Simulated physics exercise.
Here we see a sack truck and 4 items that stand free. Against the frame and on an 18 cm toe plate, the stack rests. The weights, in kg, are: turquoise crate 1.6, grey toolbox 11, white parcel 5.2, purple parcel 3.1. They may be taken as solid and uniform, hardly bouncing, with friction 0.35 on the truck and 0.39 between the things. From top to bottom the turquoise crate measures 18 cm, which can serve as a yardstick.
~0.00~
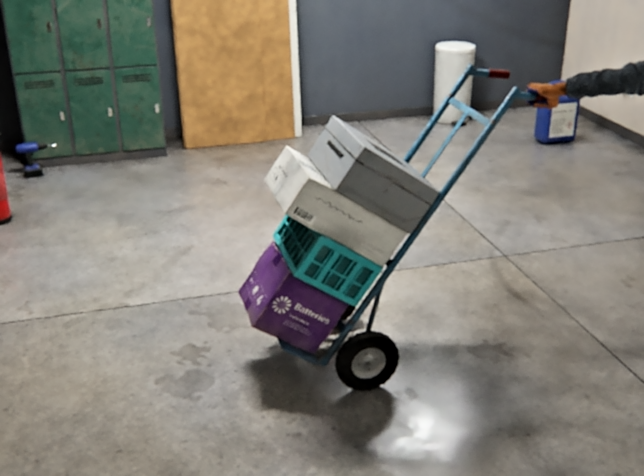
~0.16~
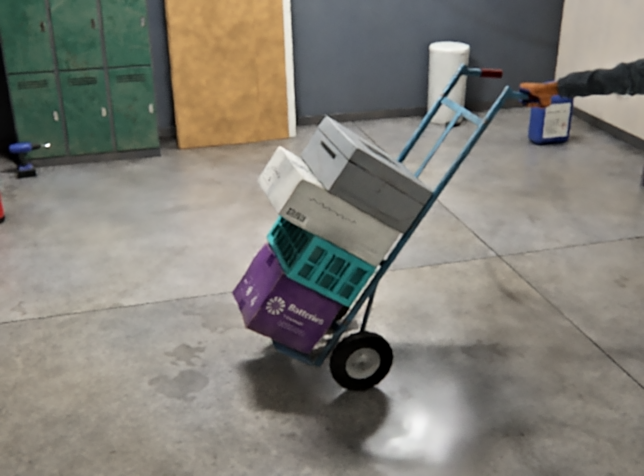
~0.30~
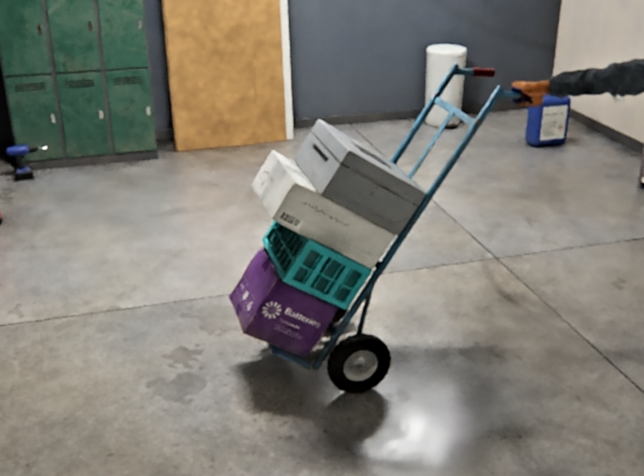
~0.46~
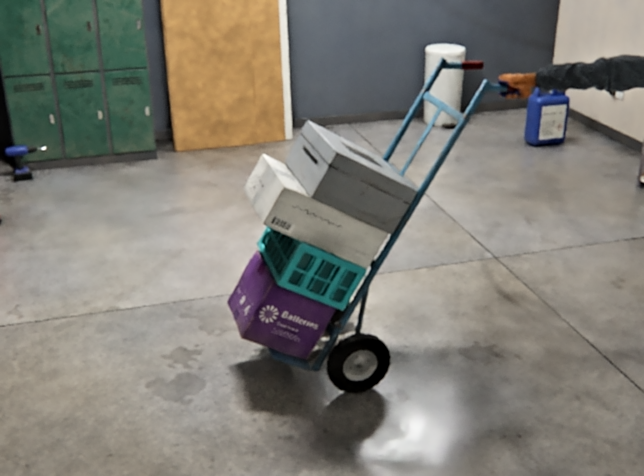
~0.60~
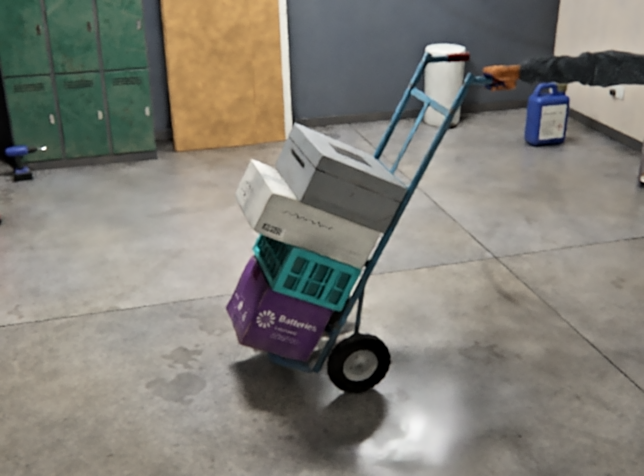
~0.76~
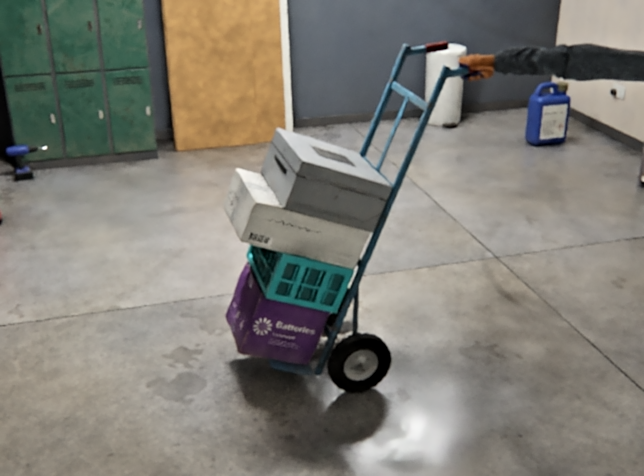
A loaded blue sack truck leans back, then a gloved hand gradually tilts it more upright.
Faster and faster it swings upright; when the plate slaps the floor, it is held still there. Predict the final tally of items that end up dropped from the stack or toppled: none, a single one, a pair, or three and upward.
Over two tip or drop.
After 1.56 s, truck upright; grey toolbox 17° off its base near (204, 212); turquoise crate 17° off its base near (243, 287); white parcel 17° off its base.
After 1.96 s, truck upright; grey toolbox and white parcel now dropped from the stack; turquoise crate 52° off its base near (183, 306); purple parcel 52° off its base.
After 2.26 s, truck upright; turquoise crate now dropped from the stack; purple parcel on its side.
In the end (2.9 s), dropped from the stack, turquoise crate, grey toolbox and white parcel; toppled on the truck, purple parcel. In the last view, turquoise crate near (139, 356).
